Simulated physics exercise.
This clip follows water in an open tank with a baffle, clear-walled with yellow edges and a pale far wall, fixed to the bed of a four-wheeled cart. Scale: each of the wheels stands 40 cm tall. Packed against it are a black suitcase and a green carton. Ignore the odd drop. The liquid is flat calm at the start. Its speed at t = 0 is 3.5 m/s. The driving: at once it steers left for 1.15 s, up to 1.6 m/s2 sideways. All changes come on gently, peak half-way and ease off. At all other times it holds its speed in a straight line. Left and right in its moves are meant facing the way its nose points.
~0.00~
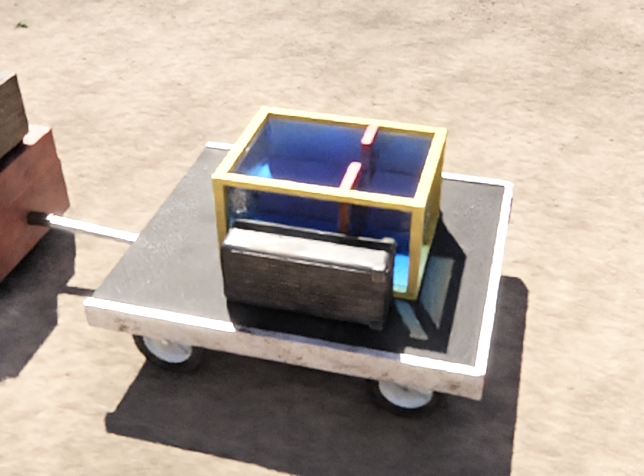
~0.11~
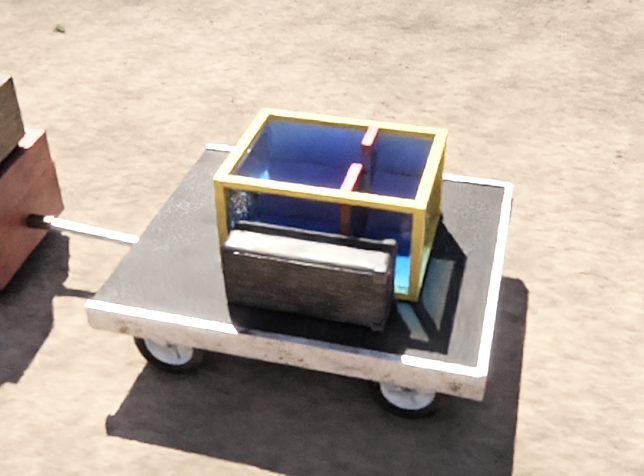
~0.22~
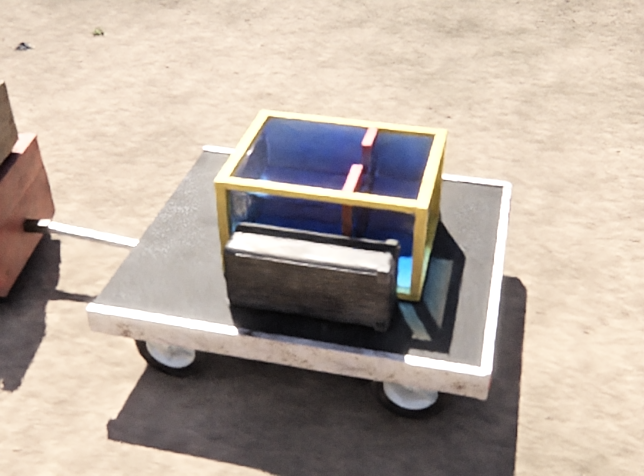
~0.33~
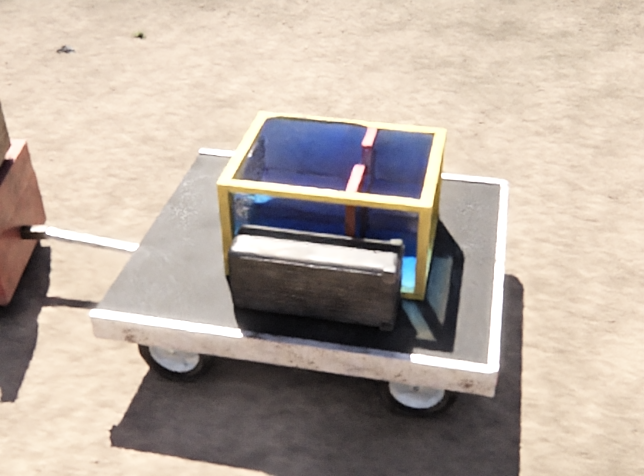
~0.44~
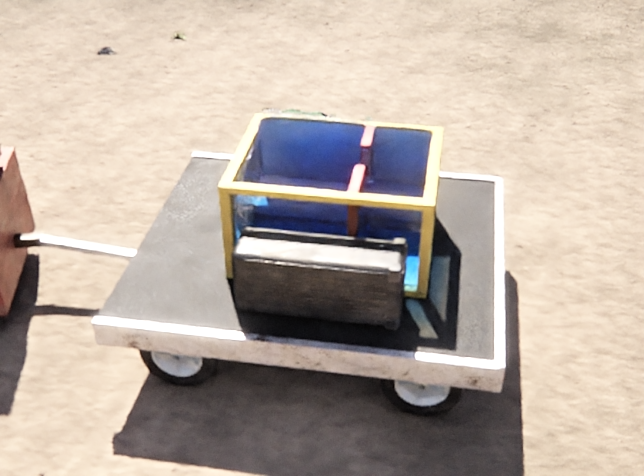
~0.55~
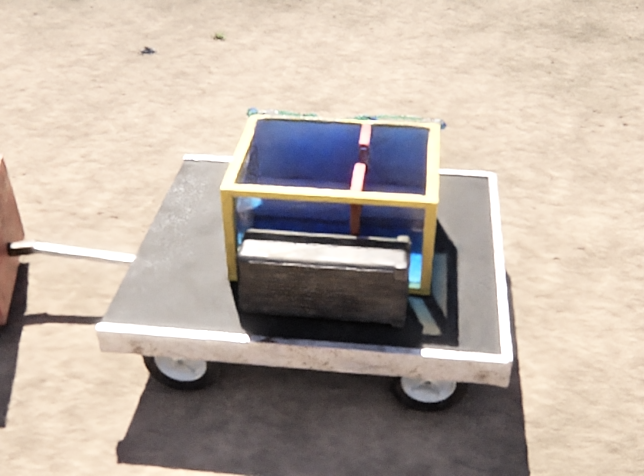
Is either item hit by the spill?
The black suitcase stays dry and the green carton takes a soaking.
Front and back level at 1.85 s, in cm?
Front 44 cm, back 46 cm.
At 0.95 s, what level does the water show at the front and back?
Front 46 cm, back 44 cm.
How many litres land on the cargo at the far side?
Roughly 4 L.
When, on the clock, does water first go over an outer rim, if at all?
Near 0.6 s.
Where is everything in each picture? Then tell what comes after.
The surface is at (278, 127) by the front wall; at (419, 144) by the back wall; it lies level with the rim line; board top at (344, 190) and (370, 134); the front is on the left, levels are read along the far wall; the black suitcase stands at the near side; the green carton stands at the far side; a wheel hub at (405, 393), in the first picture.
The surface is at (278, 128) by the front wall; at (419, 146) by the back wall; it lies level with the rim line, in the second picture.
The surface is at (277, 120) by the front wall; at (419, 145) by the back wall; it climbs 6° towards the far side, in the third picture.
The surface is at (276, 123) by the front wall; at (419, 141) by the back wall; it climbs 11° towards the far side, in the fourth picture.
The surface is at (273, 123) by the front wall; at (417, 136) by the back wall; it climbs 15° towards the far side, in the fifth picture.
The surface is at (270, 124) by the front wall; at (415, 131) by the back wall; it climbs 15° towards the far side; a wheel hub at (428, 387), in the sixth picture.
After 0.95 s the surface is 47 cm up at the front and 45 cm at the back; 2 per cent is out, over the far side.
After 1.35 s the surface is 44 cm up at the front and 43 cm at the back; 2 per cent is out, over the far side.
After 1.85 s the surface is 44 cm up at the front and 45 cm at the back; 2 per cent is out, over the far side.
After 4.14 s 2 per cent is out, over the far side; the black suitcase has caught a few drops and the green carton 4 litres.
